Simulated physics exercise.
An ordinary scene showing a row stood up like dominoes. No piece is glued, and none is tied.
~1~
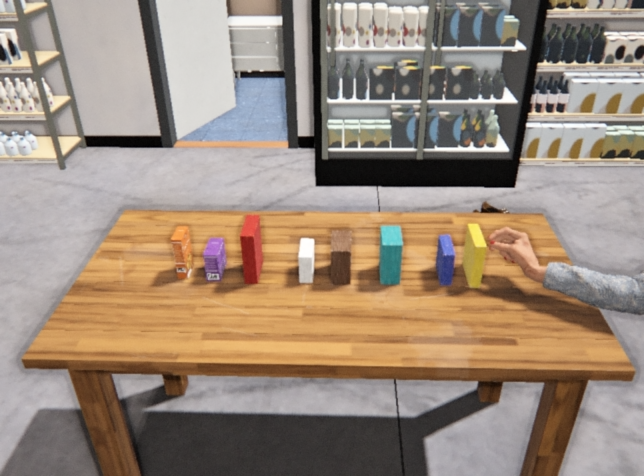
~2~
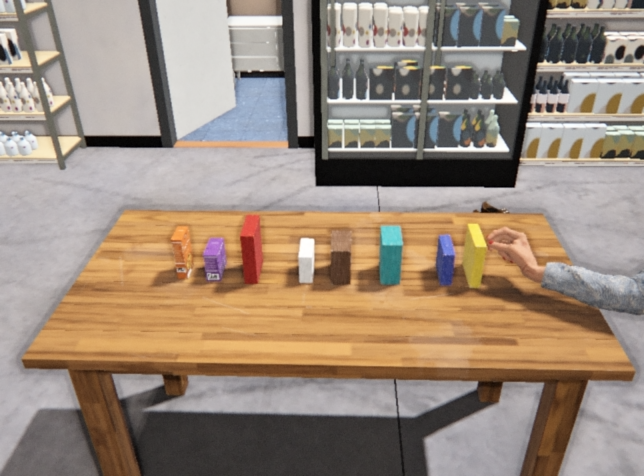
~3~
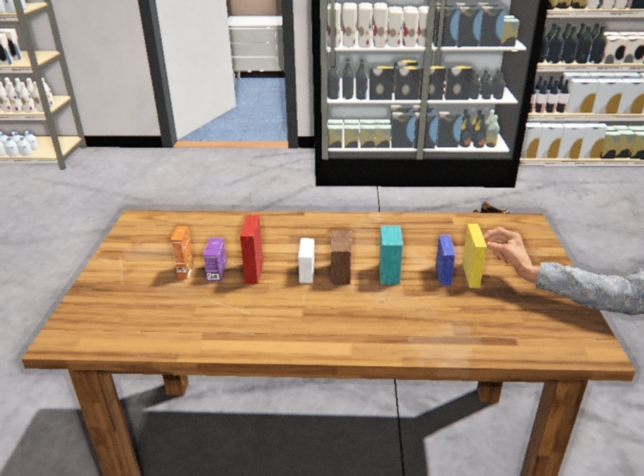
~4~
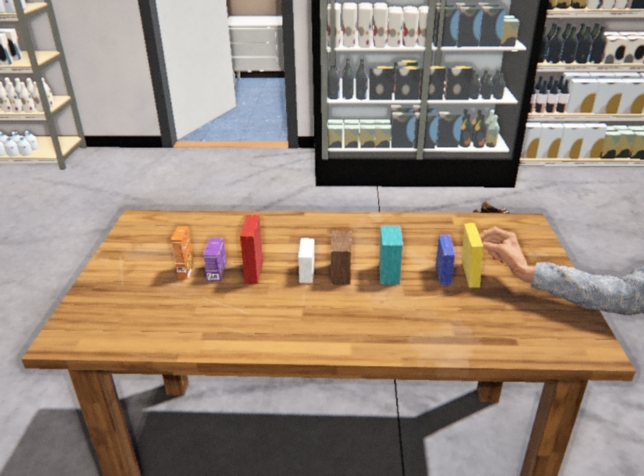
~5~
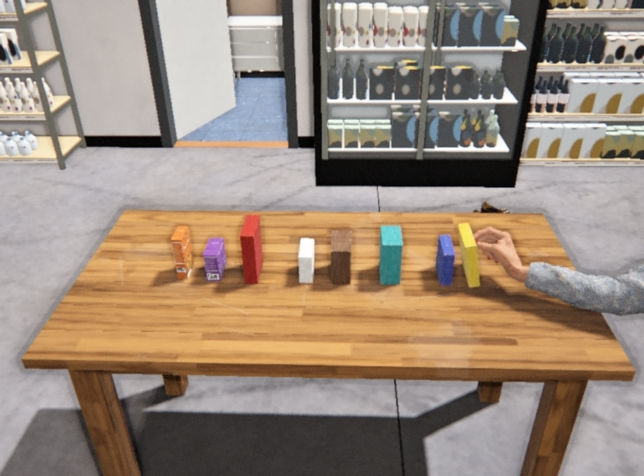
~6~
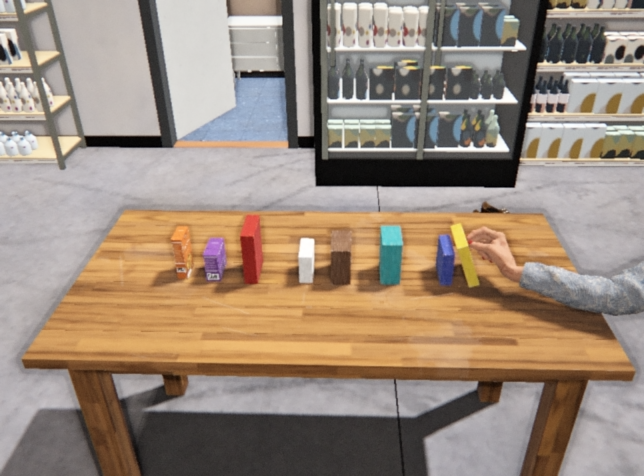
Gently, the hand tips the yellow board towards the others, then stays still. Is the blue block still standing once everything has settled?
No, it goes down.
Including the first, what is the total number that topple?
Total: 2.
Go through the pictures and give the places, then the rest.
In the first frame, blue block (445, 260); red board (252, 249).
In the second frame, white board (307, 261); purple packet (215, 259).
In the third frame, brown block (341, 257); red board (252, 249).
In the fourth frame, yellow board 4° over; turquoise block (390, 255); white board (307, 261).
In the fifth frame, yellow board 11° over; purple packet (215, 259); brown block (341, 257).
In the sixth frame, yellow board 20° over; blue block (445, 260); red board (252, 249).
Then, 0.20 s after the last picture, yellow board 37° over; blue block tipped 19° from how it was near (439, 259).
Then, 0.30 s after the last picture, yellow board 60° over; blue block tipped 54° from how it was near (428, 262).
Then, 0.40 s after the last picture, yellow board 76° over; blue block on its side near (419, 270).
At rest, tipped over on the table, blue block; the other 5 in place. Seen from the same camera at the end, blue block near (419, 270).
